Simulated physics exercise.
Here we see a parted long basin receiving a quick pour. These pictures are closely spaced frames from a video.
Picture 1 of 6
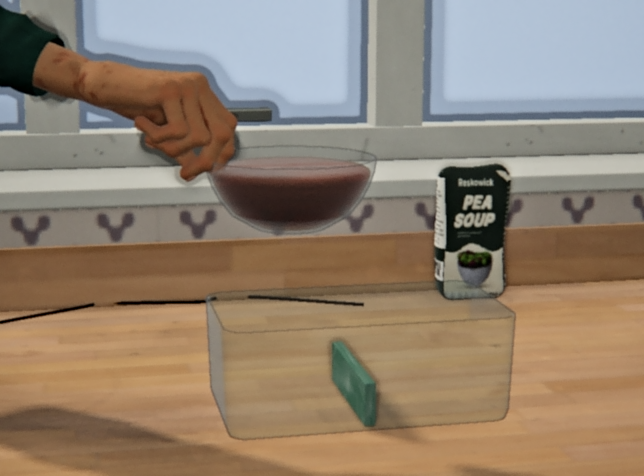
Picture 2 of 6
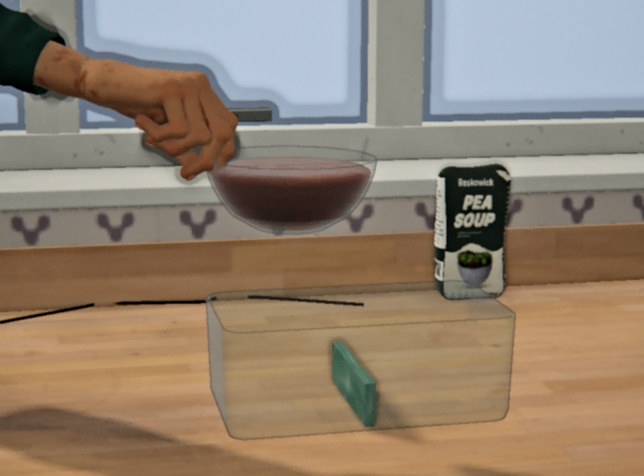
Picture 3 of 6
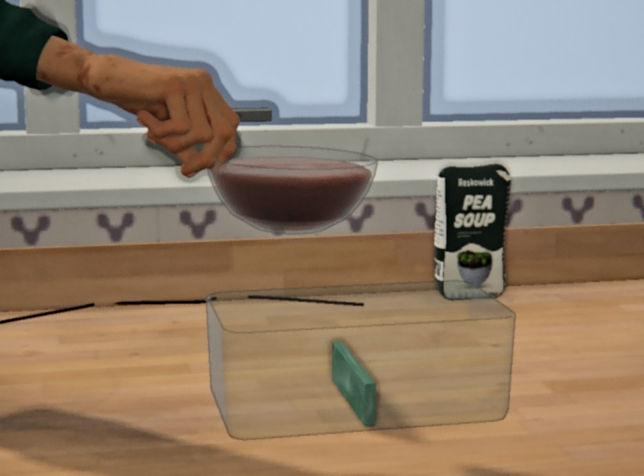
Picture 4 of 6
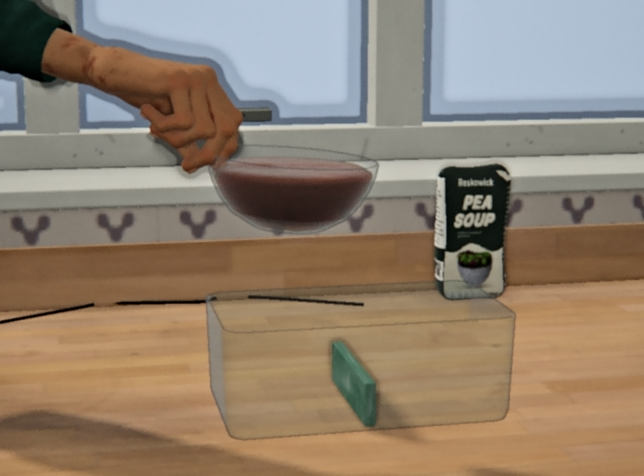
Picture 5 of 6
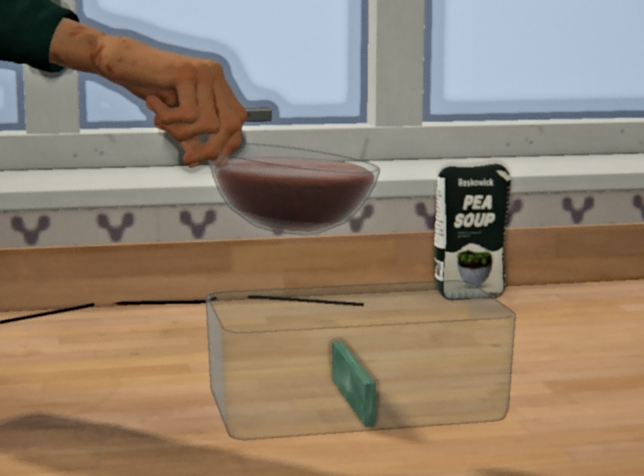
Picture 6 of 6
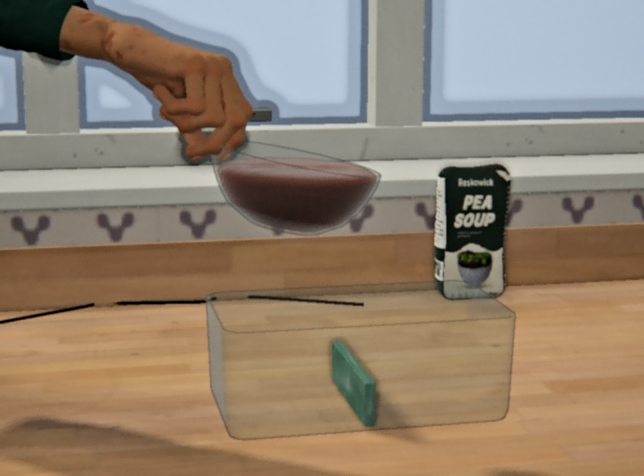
A hand in a dark green sleeve holds a clear glass bowl of dark reddish liquid above a pale wooden counter, seen from the front before a window. Below sits a long transparent basin with a green divider inside, a black cord behind it and a dark pea soup packet at right. The hand shifts slightly right, gradually tilting the bowl rightward, while the camera stays still.
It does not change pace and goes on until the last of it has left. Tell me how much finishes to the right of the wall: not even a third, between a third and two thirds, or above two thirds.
It works out to above two thirds.
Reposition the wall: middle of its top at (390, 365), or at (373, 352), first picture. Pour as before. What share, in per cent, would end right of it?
Try 1: About 70 percent; try 2: About 85 percent.
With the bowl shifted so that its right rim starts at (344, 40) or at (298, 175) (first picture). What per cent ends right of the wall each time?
It comes out at around 85 percent and then around 50 percent.
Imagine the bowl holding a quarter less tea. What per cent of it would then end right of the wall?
About 90 in a hundred.
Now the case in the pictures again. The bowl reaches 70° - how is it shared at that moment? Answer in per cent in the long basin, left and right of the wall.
I'd put the left part near 0 per cent and the right part near 40.
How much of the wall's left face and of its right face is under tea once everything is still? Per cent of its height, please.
Close to 10 for the left and 80 for the right.
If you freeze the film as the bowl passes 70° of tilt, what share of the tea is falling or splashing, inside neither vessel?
It's close to 30 per cent.
A moment on, the bowl is tipped part way and 28 per cent is still to pour, 0 is left of the wall and 39 right of it.
Next, the bowl is tipped right over and 0 per cent is still to pour, 9 is left of the wall and 90 right of it.
Then the bowl is tipped right over and 0 per cent is still to pour, 10 is left of the wall and 89 right of it.
Later the bowl is tipped right over and 0 per cent is still to pour, 10 is left of the wall and 89 right of it.
In the end 10 per cent lies left of the wall, 89 right of it and 1 outside.
